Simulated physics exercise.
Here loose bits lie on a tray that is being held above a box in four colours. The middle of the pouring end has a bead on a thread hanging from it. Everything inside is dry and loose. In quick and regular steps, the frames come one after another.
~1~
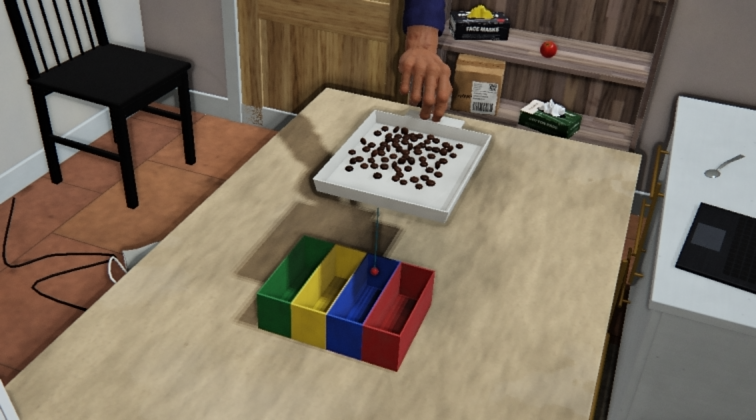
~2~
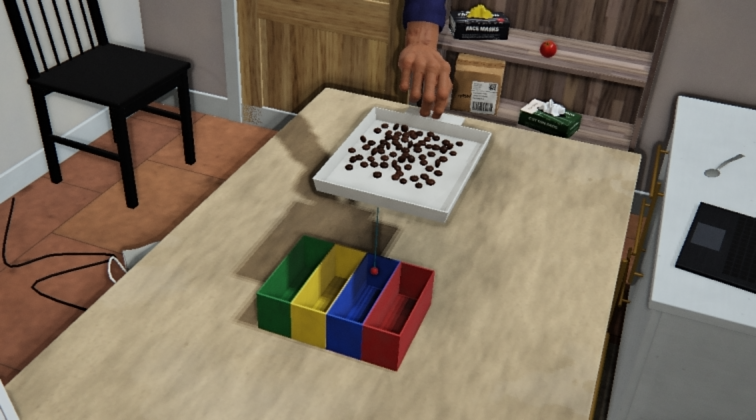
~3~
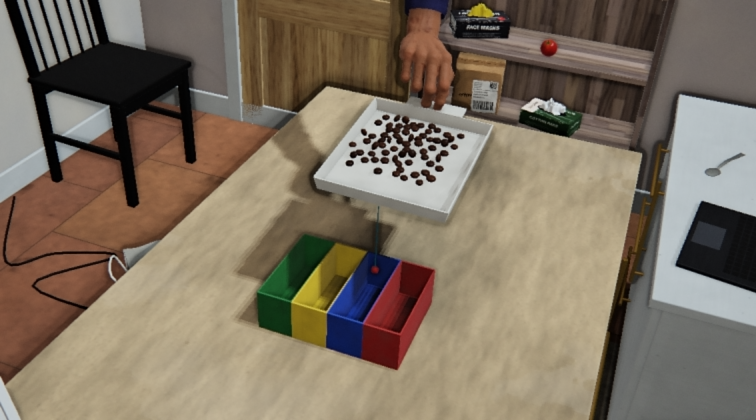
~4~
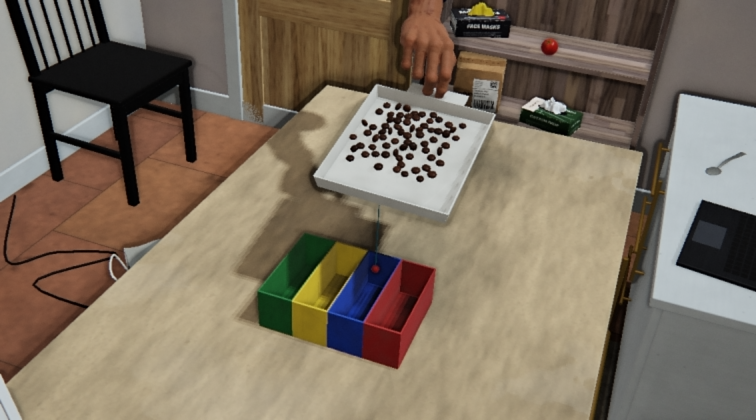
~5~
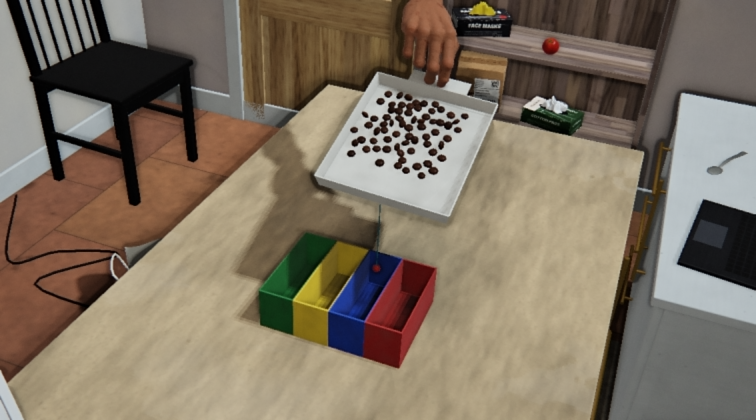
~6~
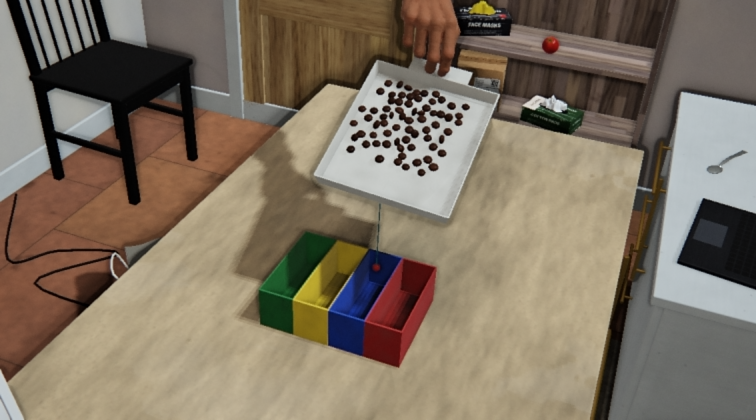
Hand gradually raising the far side of a white tray of small dark brown pieces above a green, yellow, blue and red box.
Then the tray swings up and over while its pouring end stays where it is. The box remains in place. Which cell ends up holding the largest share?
Red.
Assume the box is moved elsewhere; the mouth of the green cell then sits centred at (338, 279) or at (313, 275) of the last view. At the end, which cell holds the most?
That blue cell, then the cell in red.
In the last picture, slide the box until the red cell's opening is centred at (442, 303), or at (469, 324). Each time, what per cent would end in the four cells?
It would be roughly 100 per cent for the first and roughly 100 per cent for the second.
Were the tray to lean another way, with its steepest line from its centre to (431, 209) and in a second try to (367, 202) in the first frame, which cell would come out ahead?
Red, then the cell in yellow.
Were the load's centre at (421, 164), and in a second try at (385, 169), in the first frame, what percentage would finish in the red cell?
First 30 %, then 50 %.
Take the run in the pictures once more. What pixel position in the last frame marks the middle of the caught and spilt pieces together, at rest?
Resting centre, last picture - approx. (404, 336).
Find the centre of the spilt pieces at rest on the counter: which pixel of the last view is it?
It's centred at about (450, 346).
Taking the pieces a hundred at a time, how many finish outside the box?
About 40 per cent.
Soon, tray tipped steeply; nearly all on the tray; a small part falling or outside the box.
A while on, tray tipped past a quarter turn; about half on the tray; about a quarter in the red cell; a stray few in the blue cell; about a third falling or outside the box.
Towards the end, tray tipped past a quarter turn; about a third in the red cell; a small part in the blue cell; a stray few in the yellow cell; about half falling or outside the box.
Finally, tray tipped past a quarter turn; about a third in the red cell; a small part in the blue cell; a stray few in the yellow cell; none in the green cell; about half outside the box.
